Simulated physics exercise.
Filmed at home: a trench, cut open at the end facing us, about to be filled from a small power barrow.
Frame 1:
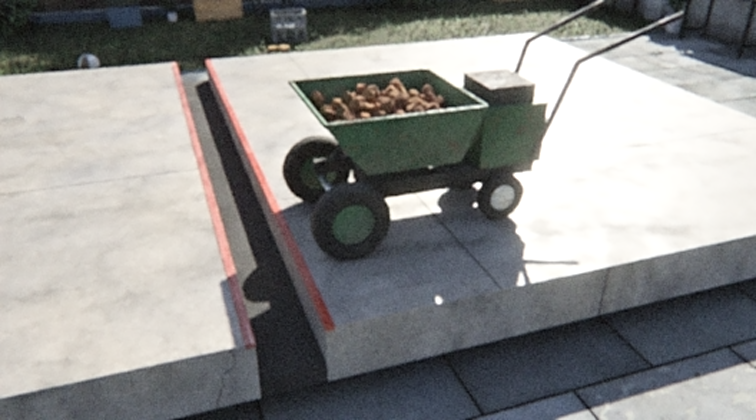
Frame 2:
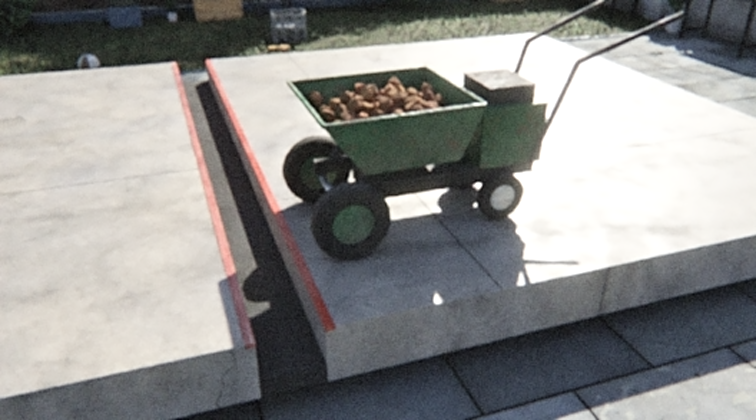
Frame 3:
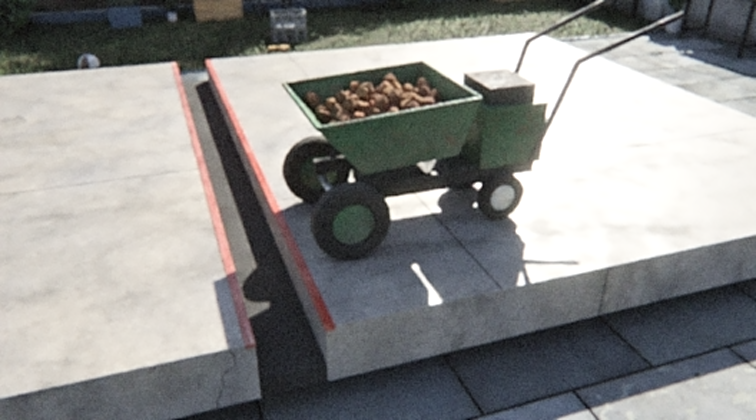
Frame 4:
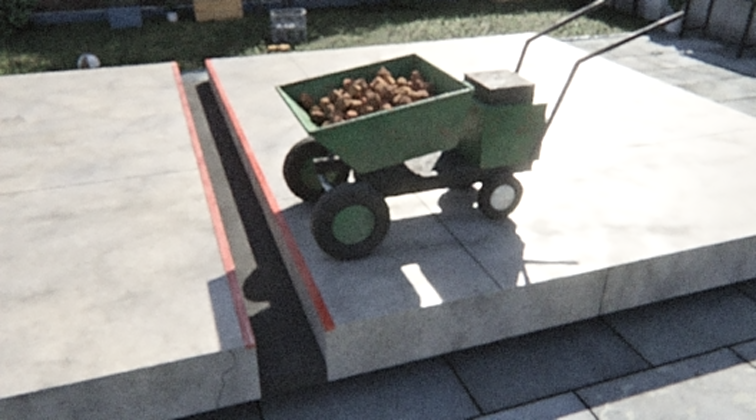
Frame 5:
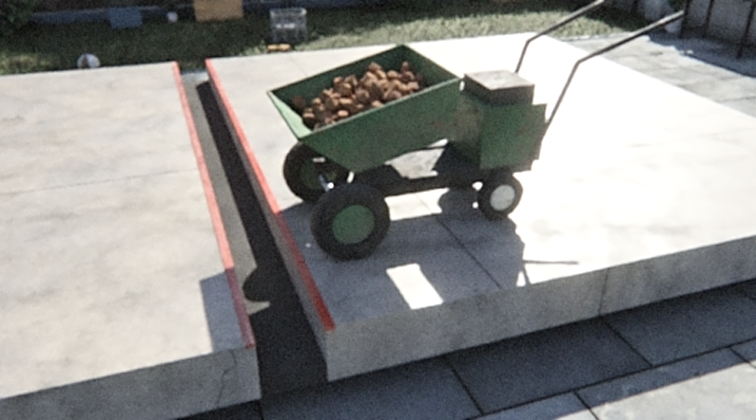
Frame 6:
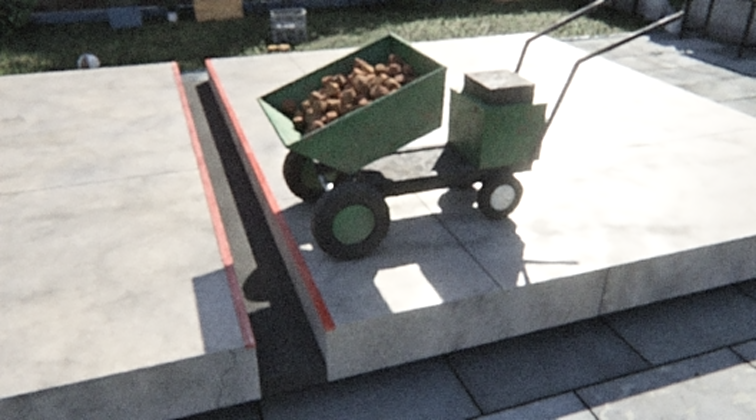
A sunlit yard with pale concrete slabs, grey paving and grass behind is seen from slightly above by a still camera. A green power barrow with black tyres and dark handles stands right of a narrow, red-edged trench, its skip heaped with brown clods. The skip tilts gradually leftward, its front lip lowering and its rear rising, while the wheels stay put and the load stays inside.
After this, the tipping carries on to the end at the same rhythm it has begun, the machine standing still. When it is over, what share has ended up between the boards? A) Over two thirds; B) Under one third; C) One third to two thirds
B.
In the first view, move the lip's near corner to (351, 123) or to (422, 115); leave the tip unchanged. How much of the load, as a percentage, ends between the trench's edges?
The share would be near 50 percent, and then near 70 percent.
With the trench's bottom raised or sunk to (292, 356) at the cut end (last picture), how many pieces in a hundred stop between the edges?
It lands somewhere near 10 percent.
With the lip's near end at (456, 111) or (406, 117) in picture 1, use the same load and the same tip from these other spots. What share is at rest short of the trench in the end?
Roughly 60 per cent at the first spot and 10 per cent at the second.
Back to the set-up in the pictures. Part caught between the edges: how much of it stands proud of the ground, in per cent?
Roughly 10 percent.
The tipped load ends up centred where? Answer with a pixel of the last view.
The centre ends up roughly at (184, 246).
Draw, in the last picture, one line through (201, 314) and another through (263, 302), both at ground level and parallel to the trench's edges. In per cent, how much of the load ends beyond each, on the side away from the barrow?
Estimate: 50 %, then 80 %.
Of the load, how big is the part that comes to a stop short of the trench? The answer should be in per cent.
I'd put it at around 0 percent.
Soon after the last picture, skip tipped steeply; all in the skip.
A little later, skip tipped right over; about two thirds in the skip; a stray few in or heaped over the trench; about a quarter beyond it; a small part falling.
Later still, skip tipped right over; a small part in the skip; a small part in or heaped over the trench; most beyond it.
By the end, skip tipped right over; a small part in the skip; a small part in or heaped over the trench; most beyond it.
